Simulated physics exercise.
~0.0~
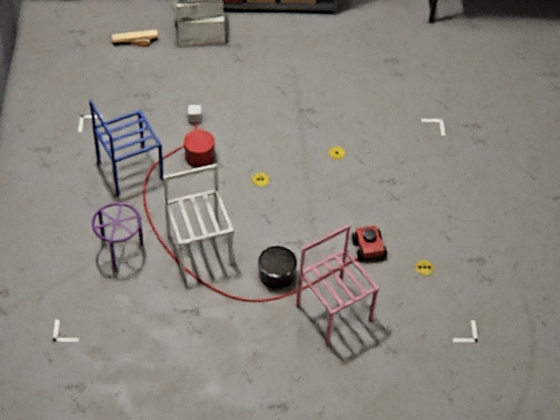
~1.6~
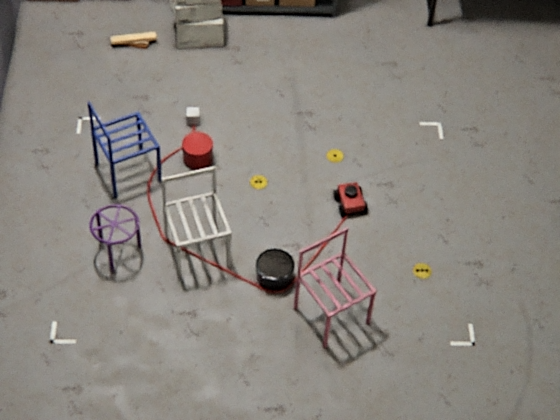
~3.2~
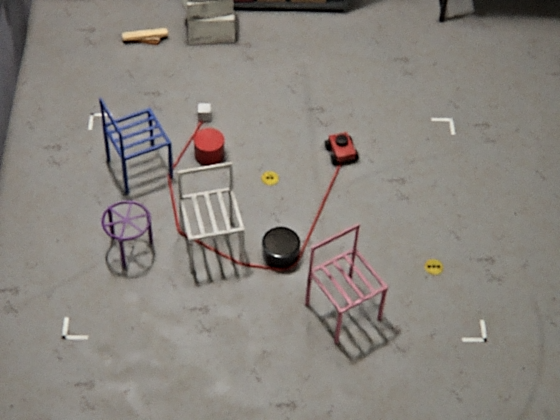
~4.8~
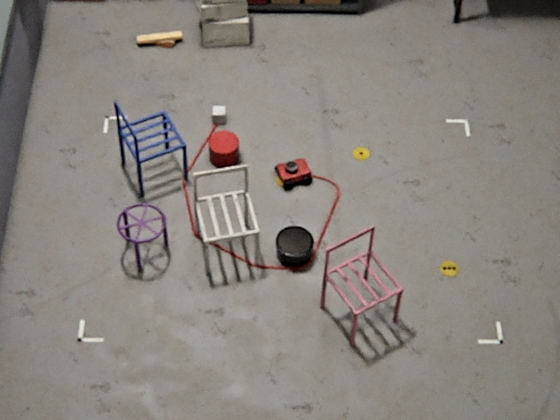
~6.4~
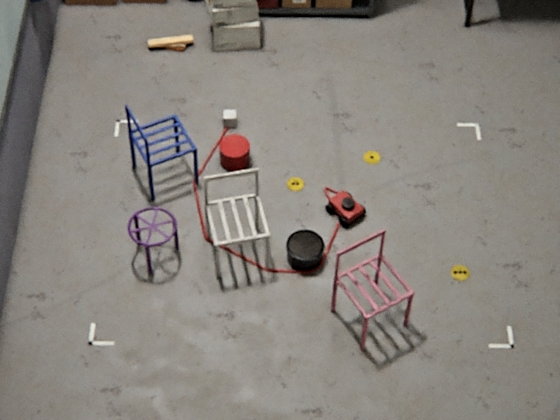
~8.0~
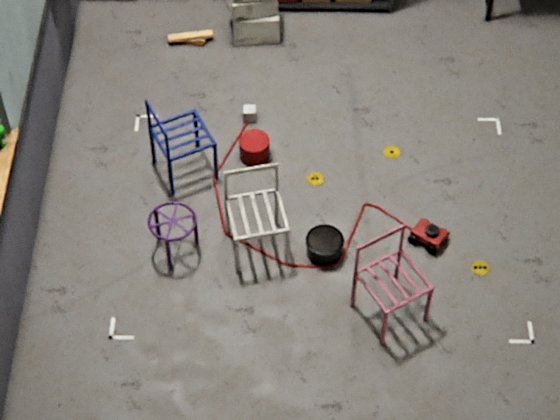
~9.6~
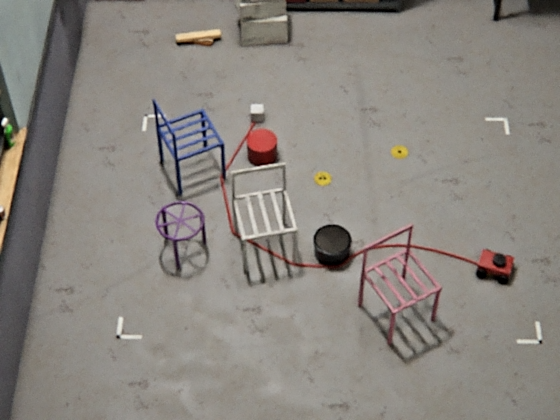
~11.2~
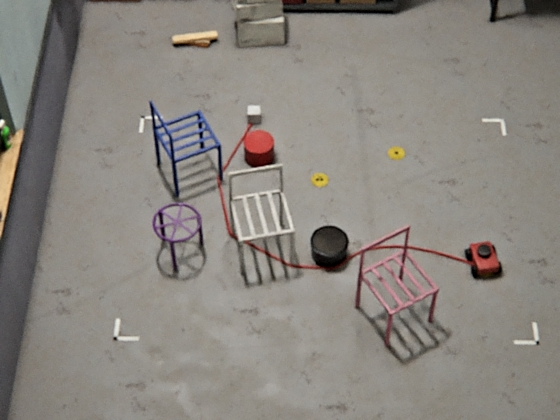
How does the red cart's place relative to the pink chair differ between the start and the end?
At the start the cart sits close behind the pink chair, near its backrest. By the end it stands farther out to the right of the chair, where the yellow mark with three dots was.
